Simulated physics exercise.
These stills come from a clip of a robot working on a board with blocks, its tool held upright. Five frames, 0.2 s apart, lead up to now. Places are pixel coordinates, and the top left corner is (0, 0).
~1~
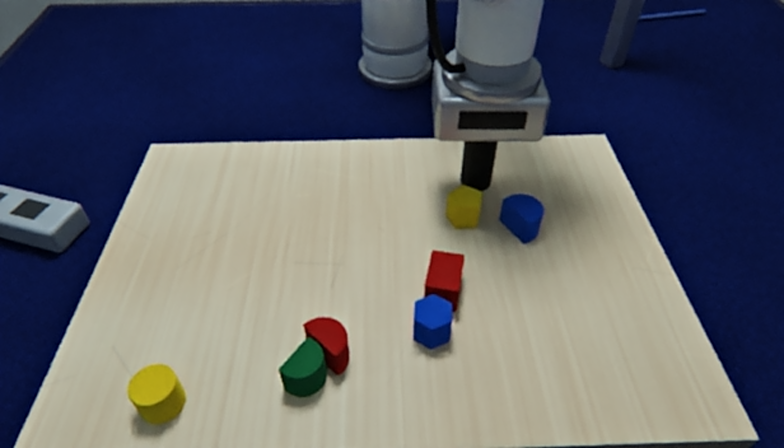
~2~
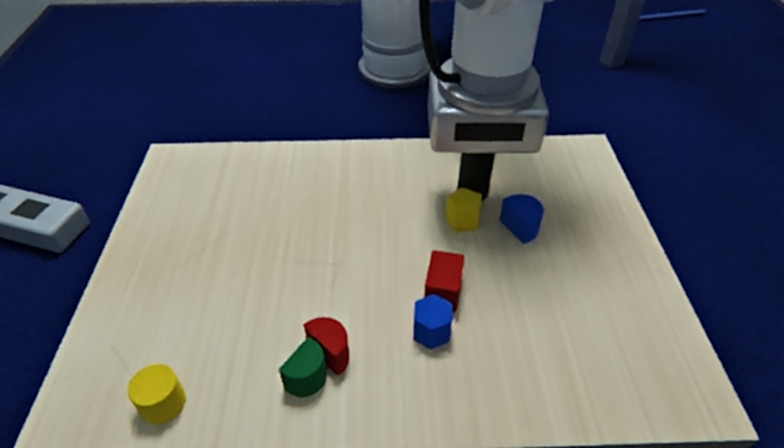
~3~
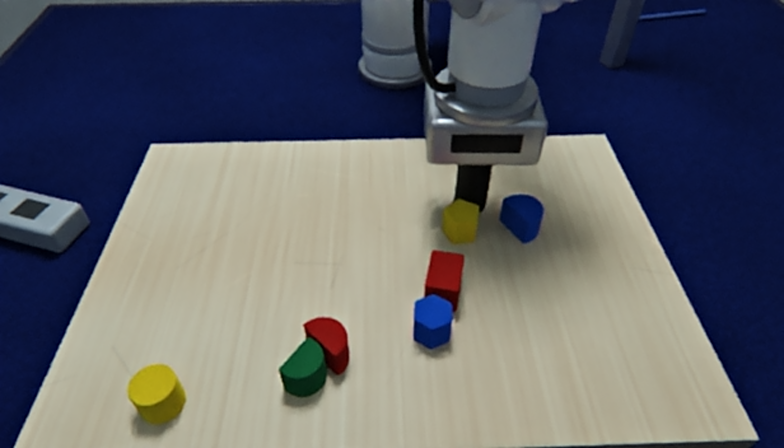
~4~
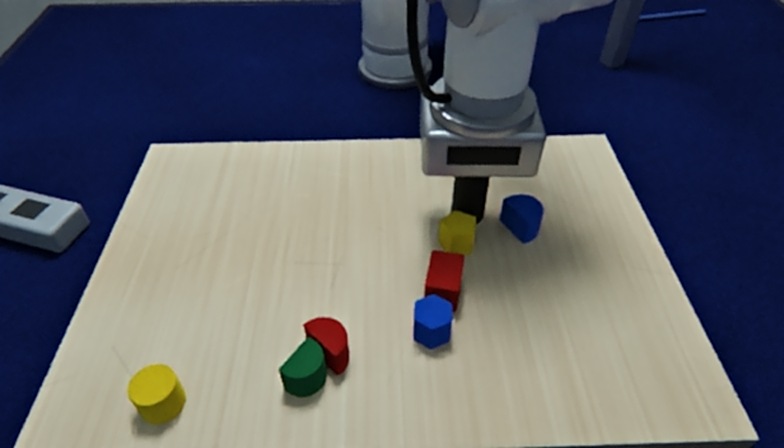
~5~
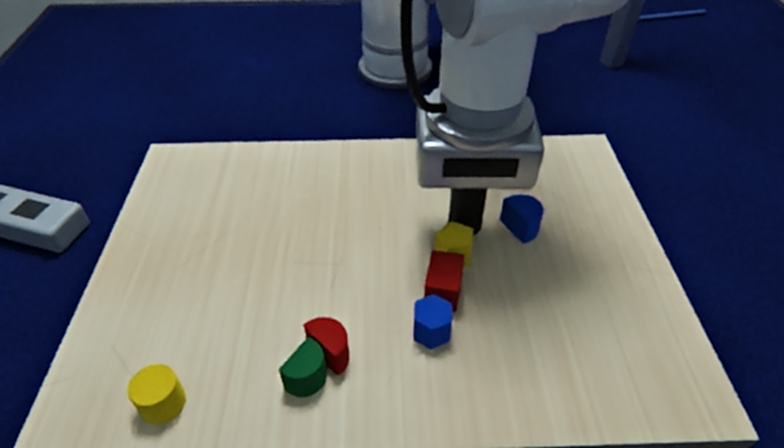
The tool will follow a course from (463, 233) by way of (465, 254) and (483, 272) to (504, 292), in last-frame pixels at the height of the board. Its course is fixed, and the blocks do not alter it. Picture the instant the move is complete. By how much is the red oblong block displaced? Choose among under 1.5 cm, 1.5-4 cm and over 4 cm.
It travels between 1.5 and 4 cm.
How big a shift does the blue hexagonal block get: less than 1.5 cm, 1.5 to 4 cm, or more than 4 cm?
I reckon it covers between 1.5 and 4 cm.
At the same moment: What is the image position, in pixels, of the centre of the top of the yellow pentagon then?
That would be at about pixel (451, 259).
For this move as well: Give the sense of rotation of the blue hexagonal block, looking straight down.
Looking down: Anticlockwise.
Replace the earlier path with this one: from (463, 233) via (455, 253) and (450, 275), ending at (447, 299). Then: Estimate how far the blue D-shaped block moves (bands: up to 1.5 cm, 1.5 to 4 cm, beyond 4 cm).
Under 1.5 cm.
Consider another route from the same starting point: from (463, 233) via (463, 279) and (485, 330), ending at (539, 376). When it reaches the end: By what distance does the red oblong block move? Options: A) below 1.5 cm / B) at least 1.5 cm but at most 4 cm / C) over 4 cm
C: Over 4 cm.
On the path given first. Halfway along, tool at (474, 257); blue hexagonal block at (430, 326), turned 25° anticlockwise; red oblong block at (434, 289); yellow pentagon at (451, 259), turned 20° clockwise.
At the end, tool at (505, 285); blue hexagonal block at (429, 327), turned 25° anticlockwise; red oblong block at (433, 290); yellow pentagon at (451, 259), turned 25° clockwise; blue D-shaped block unmoved.
